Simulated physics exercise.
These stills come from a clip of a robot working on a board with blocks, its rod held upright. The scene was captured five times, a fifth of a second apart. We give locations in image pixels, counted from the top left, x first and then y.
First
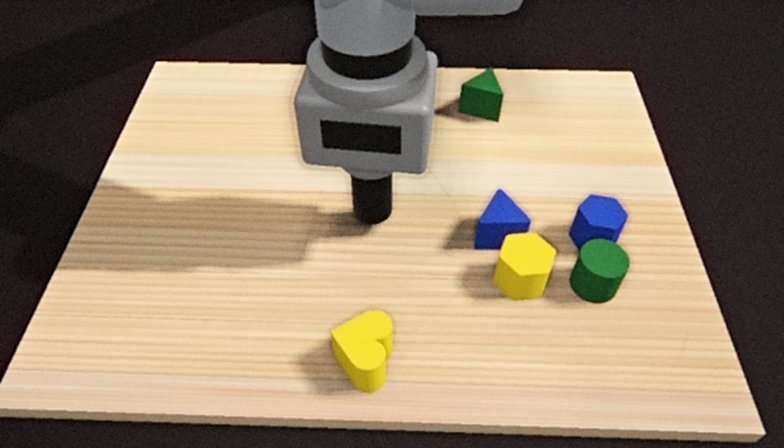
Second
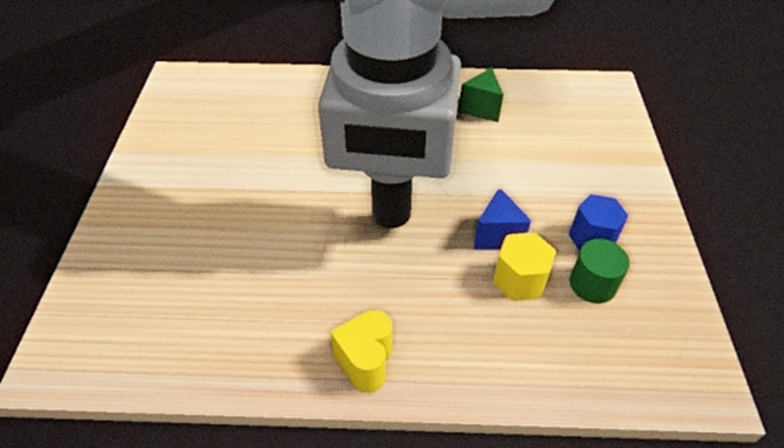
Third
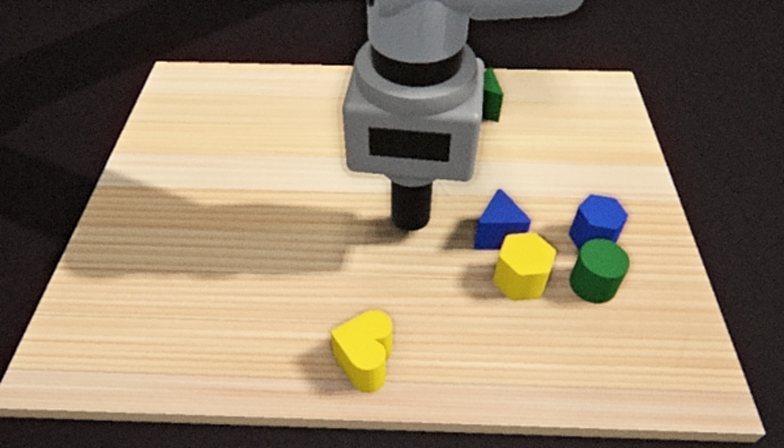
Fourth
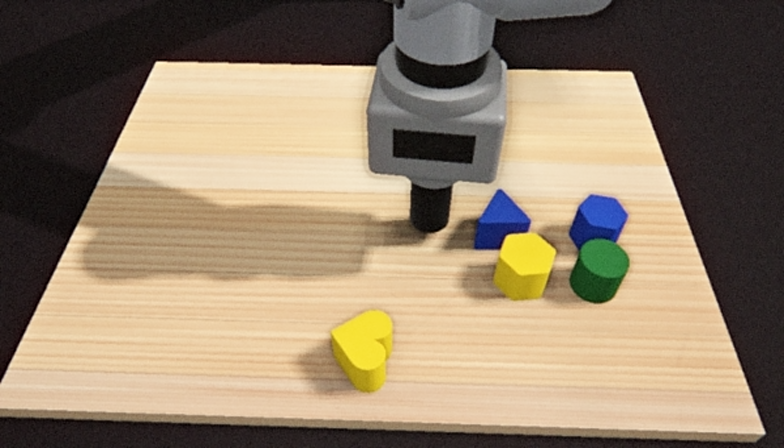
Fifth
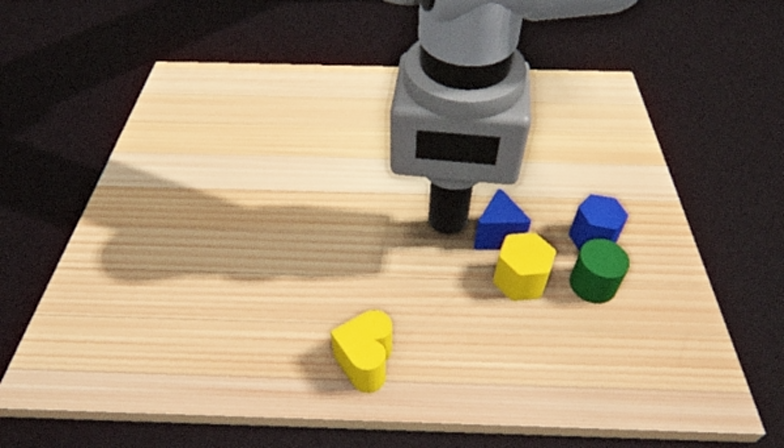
The clip opens on a gray robot arm holding a black rod over a wooden board with yellow, blue and green blocks. The arm slides steadily a short way right, passing in front of the green triangle and bringing the rod close beside the blue triangle, while the blocks stay still.
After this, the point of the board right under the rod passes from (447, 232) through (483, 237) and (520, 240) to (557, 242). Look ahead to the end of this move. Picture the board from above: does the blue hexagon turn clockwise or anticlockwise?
Rotates clockwise.
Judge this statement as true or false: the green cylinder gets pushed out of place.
The statement is false.
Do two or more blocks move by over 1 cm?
Yes.
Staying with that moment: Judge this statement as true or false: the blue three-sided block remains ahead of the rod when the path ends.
The statement is correct.
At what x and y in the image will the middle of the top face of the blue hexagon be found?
Close to (642, 206).
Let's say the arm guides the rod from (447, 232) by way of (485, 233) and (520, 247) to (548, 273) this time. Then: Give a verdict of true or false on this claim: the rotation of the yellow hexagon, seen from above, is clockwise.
It is true.
What follows on the original path. One third of the way, rod (486, 225); blue three-sided block (526, 210), turned 20° anticlockwise.
Two thirds of the way, rod (523, 228); blue three-sided block (564, 210), turned 35° anticlockwise; blue hexagon (616, 210).
At the end, rod (561, 230); blue three-sided block (598, 204), turned 65° anticlockwise; yellow hexagon still; blue hexagon (642, 206), turned 50° clockwise; green cylinder still.
